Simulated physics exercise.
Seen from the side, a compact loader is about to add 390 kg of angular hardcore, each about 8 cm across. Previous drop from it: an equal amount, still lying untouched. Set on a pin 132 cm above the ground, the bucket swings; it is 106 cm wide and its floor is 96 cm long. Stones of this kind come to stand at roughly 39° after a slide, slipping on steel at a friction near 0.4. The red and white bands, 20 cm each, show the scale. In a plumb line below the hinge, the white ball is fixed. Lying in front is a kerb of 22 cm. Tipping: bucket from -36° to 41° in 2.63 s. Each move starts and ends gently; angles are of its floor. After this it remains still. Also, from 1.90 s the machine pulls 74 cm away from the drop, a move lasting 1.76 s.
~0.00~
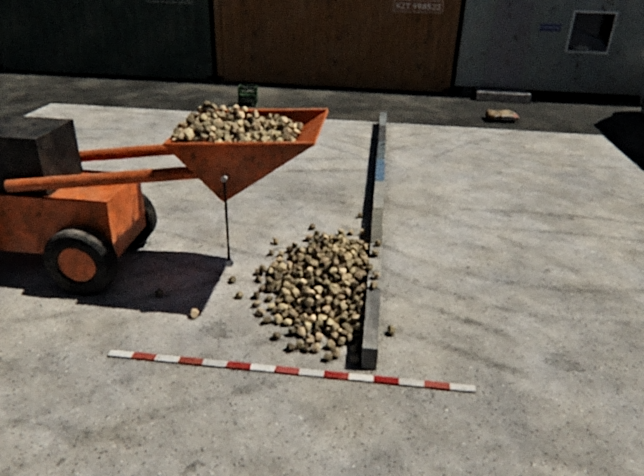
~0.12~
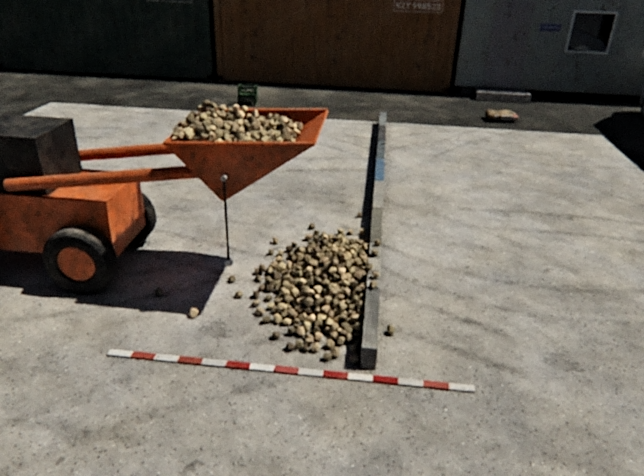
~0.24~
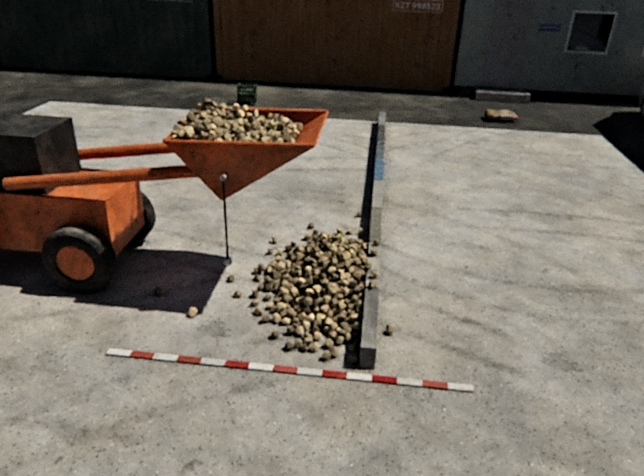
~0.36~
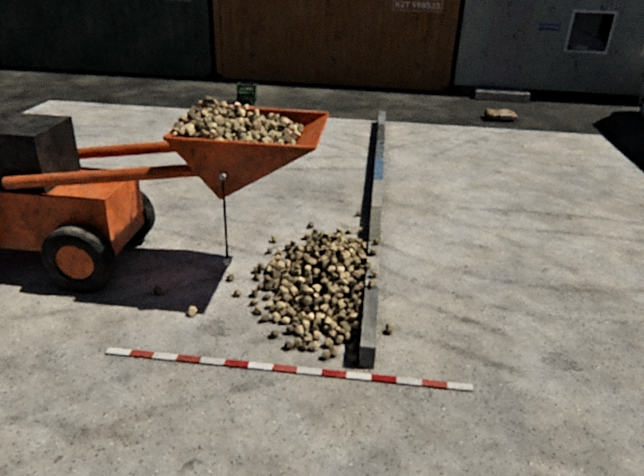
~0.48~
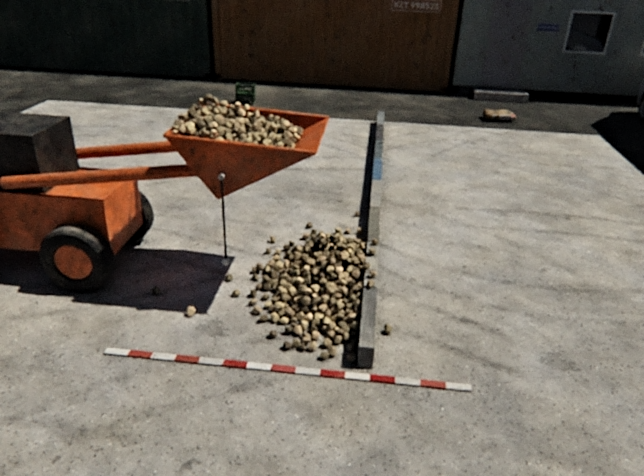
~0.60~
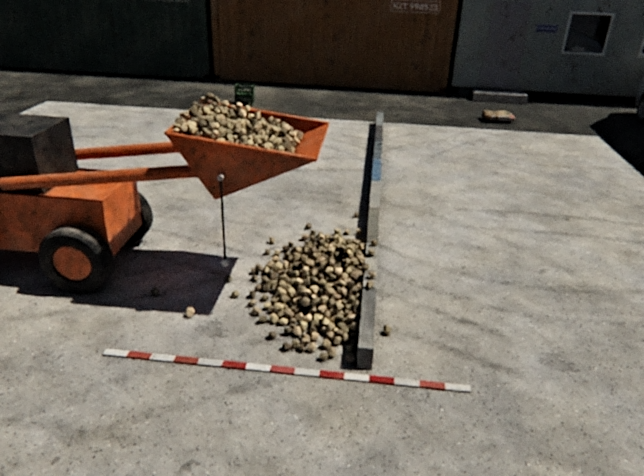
On a sunlit concrete yard, seen from the side and slightly above, large metal containers stand in a row at the back. An orange loader with black wheels is at the left, its raised bucket full of tan stones beside a similar heap against a grey kerb, with a red and white banded pole in front. The bucket slowly tilts its lip downward a little, its stones shifting slightly, while the heap lies still.
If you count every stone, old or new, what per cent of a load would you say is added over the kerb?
I would say about 1 per cent.
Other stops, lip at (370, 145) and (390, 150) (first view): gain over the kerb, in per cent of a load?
Around 25 percent, then around 50 percent.
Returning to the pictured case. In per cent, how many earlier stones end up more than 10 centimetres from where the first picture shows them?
Roughly 5 % of them.
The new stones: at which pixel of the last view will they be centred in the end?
They end up centred around (299, 267).
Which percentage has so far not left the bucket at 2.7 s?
Roughly 5 per cent of its load.
After 2.0 s the floor is at 29°; in per cent of one load, 95 in the bucket, 105 on this side of the kerb; the foremost stones are at (370, 275).
After 2.7 s the floor is at 41°; in per cent of one load, 5 in the bucket, 195 on this side of the kerb, 1 over the kerb; the foremost stones are at (383, 274).
After 4.1 s the floor is at 41°; in per cent of one load, 0 in the bucket, 199 on this side of the kerb, 1 over the kerb; the foremost stones are at (394, 272).
After 6.8 s the floor is at 41°; in per cent of one load, 0 in the bucket, 199 on this side of the kerb, 1 over the kerb; the foremost stones are at (394, 272). Net gain over the kerb, 1.
